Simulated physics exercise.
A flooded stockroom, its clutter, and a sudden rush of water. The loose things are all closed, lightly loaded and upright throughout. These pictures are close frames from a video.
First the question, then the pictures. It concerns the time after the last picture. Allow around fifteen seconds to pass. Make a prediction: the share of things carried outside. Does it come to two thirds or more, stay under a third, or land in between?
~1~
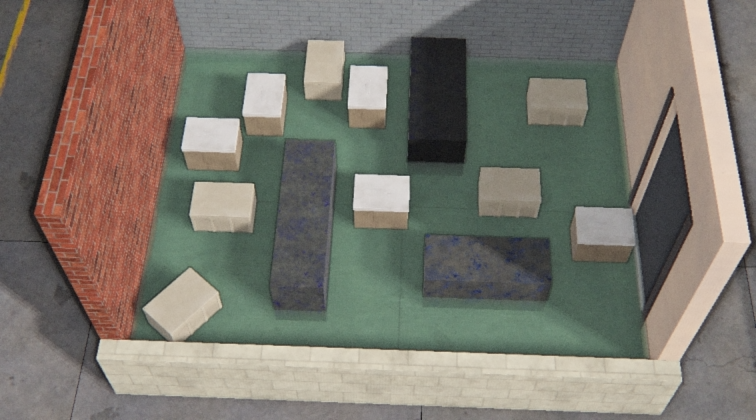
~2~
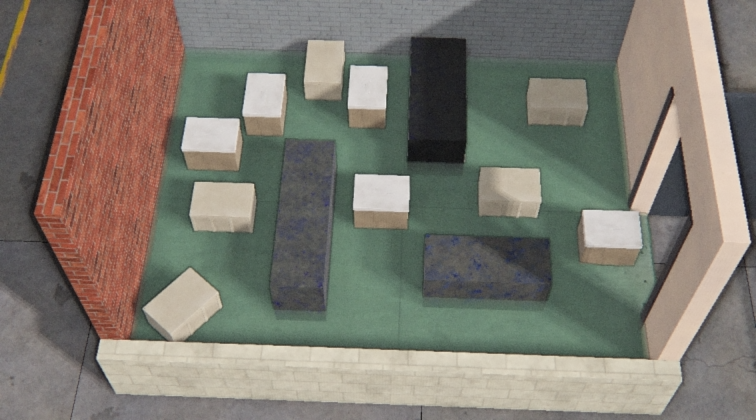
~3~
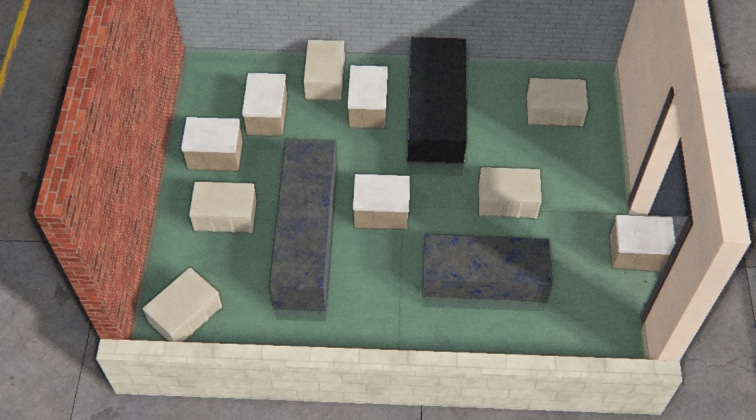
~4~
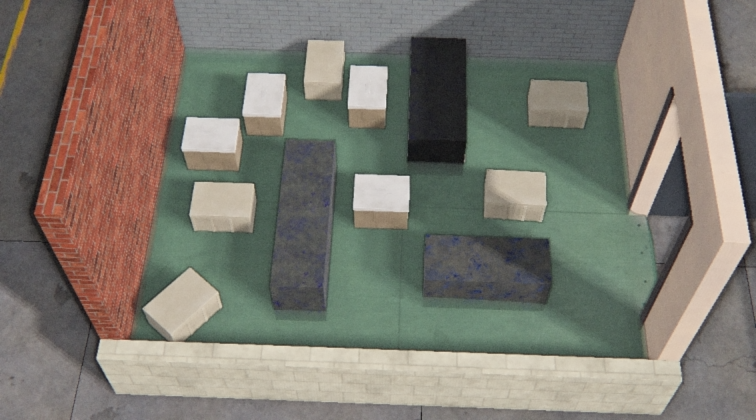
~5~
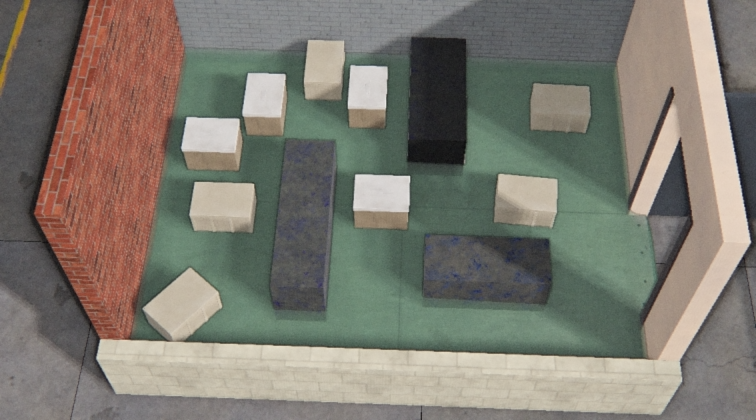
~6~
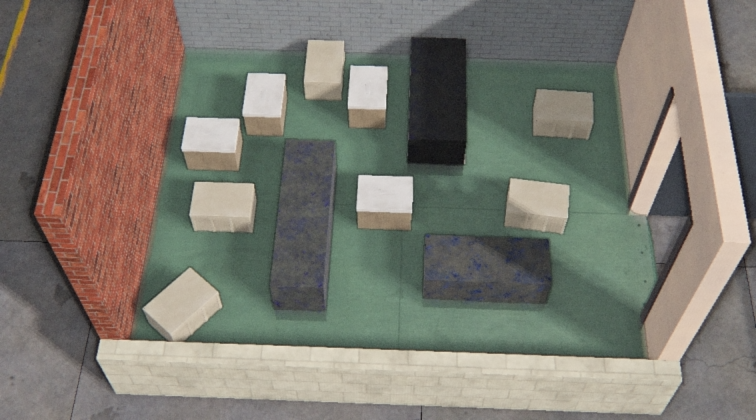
In between.
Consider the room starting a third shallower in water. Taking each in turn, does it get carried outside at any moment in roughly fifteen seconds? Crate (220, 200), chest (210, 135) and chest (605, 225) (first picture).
For the three, in the order given: Remains in the room, remains in the room and leaves the room.
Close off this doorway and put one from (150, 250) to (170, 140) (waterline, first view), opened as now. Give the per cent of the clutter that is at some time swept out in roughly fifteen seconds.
Result: 50 per cent.
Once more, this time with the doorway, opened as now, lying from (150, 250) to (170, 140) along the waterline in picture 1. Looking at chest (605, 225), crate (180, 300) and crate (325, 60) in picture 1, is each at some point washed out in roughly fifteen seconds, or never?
In the order given: Remains, escapes, escapes.
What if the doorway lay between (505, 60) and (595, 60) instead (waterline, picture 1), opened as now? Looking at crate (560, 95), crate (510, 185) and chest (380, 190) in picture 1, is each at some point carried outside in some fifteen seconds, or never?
Lab log - 1: Escaped; 2: Escaped; 3: Escaped.
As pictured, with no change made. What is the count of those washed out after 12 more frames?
2 in all.
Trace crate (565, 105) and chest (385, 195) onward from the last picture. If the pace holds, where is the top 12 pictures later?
At about (602, 150) and (544, 217).
A moment on, 1 of 10 are out; 9 afloat.
Next, 2 of 10 are out; 8 afloat.
Later, 4 of 10 are out; 6 afloat.
In the end, 4 of 10 are out; 6 afloat.
